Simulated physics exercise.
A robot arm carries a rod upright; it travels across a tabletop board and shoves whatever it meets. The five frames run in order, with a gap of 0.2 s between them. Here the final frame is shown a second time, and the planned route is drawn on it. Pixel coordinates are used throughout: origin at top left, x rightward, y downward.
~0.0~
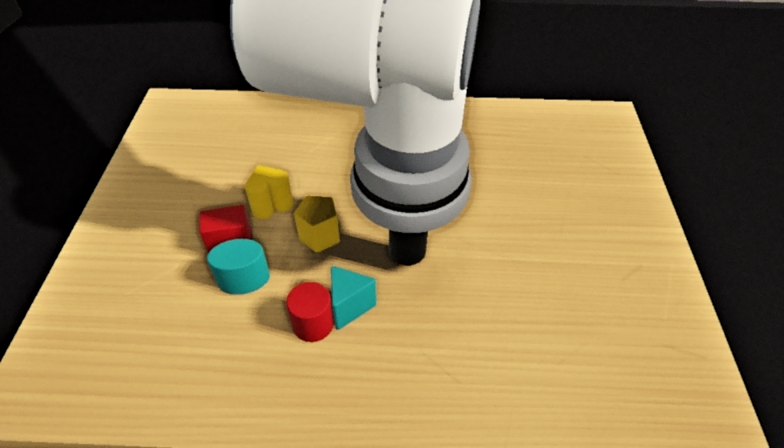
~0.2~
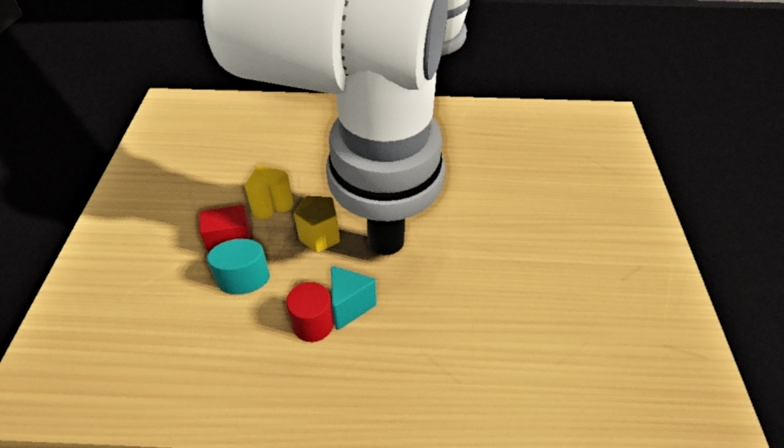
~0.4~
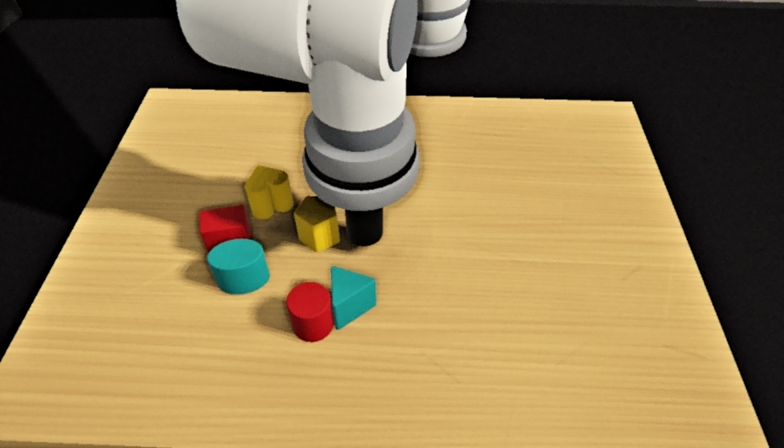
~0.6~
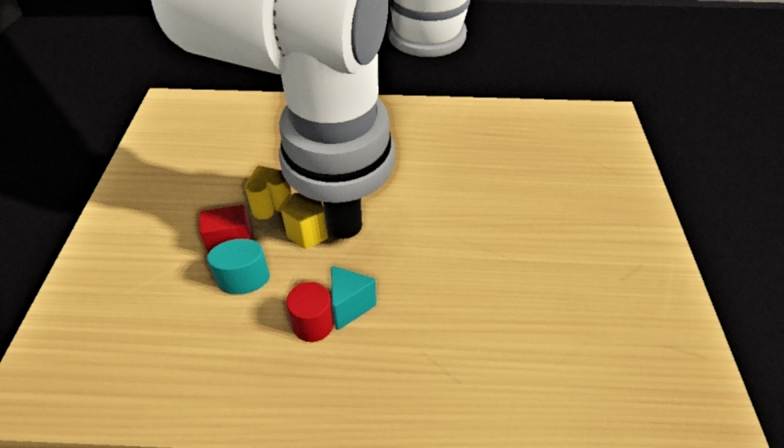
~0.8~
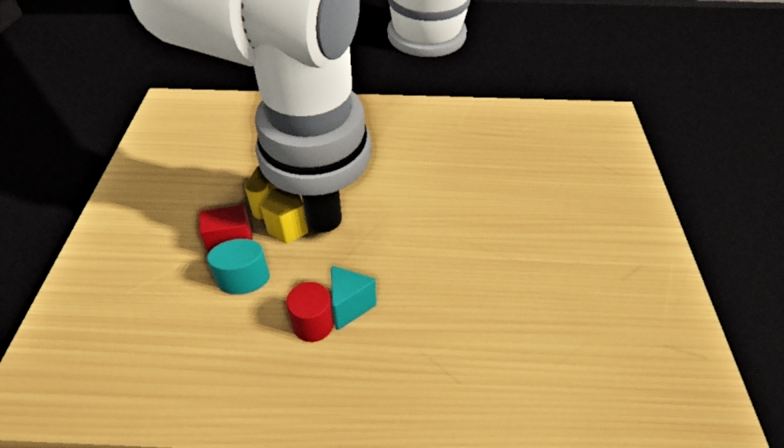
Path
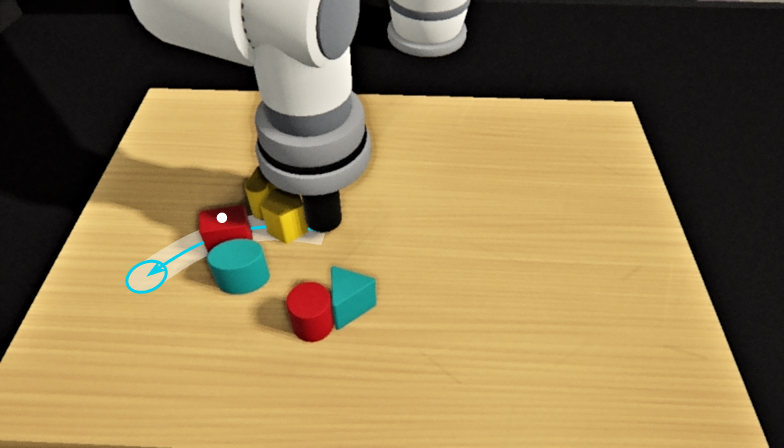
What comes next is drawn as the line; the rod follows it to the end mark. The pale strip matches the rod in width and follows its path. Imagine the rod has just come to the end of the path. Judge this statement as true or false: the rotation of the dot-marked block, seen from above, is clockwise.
False
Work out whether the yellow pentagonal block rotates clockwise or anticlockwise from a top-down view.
My prediction: CW.
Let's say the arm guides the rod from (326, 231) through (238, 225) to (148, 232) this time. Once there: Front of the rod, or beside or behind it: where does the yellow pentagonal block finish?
By then it is beside or behind the rod.
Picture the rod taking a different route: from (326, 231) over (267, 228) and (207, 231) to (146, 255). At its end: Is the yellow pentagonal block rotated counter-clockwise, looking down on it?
I expect not.
The line goes from (326, 231) through (266, 227) and (205, 242) to (147, 276); the dot is on the red rectangle.
What follows on the original path. One third of the way, rod at (262, 215); red rectangle at (188, 223), turned 50° anticlockwise; yellow heart-shaped block at (253, 173), turned 45° clockwise; yellow pentagonal block at (223, 196), turned 25° clockwise.
Two thirds of the way, rod at (199, 230); red rectangle at (153, 240), turned 75° anticlockwise; yellow heart-shaped block at (253, 173), turned 45° clockwise; yellow pentagonal block at (181, 192), turned 75° clockwise.
At the end, rod at (140, 265); red rectangle at (101, 275), turned 130° anticlockwise; turquoise elliptical block unmoved; yellow heart-shaped block at (253, 173), turned 45° clockwise; yellow pentagonal block at (181, 192), turned 75° clockwise.
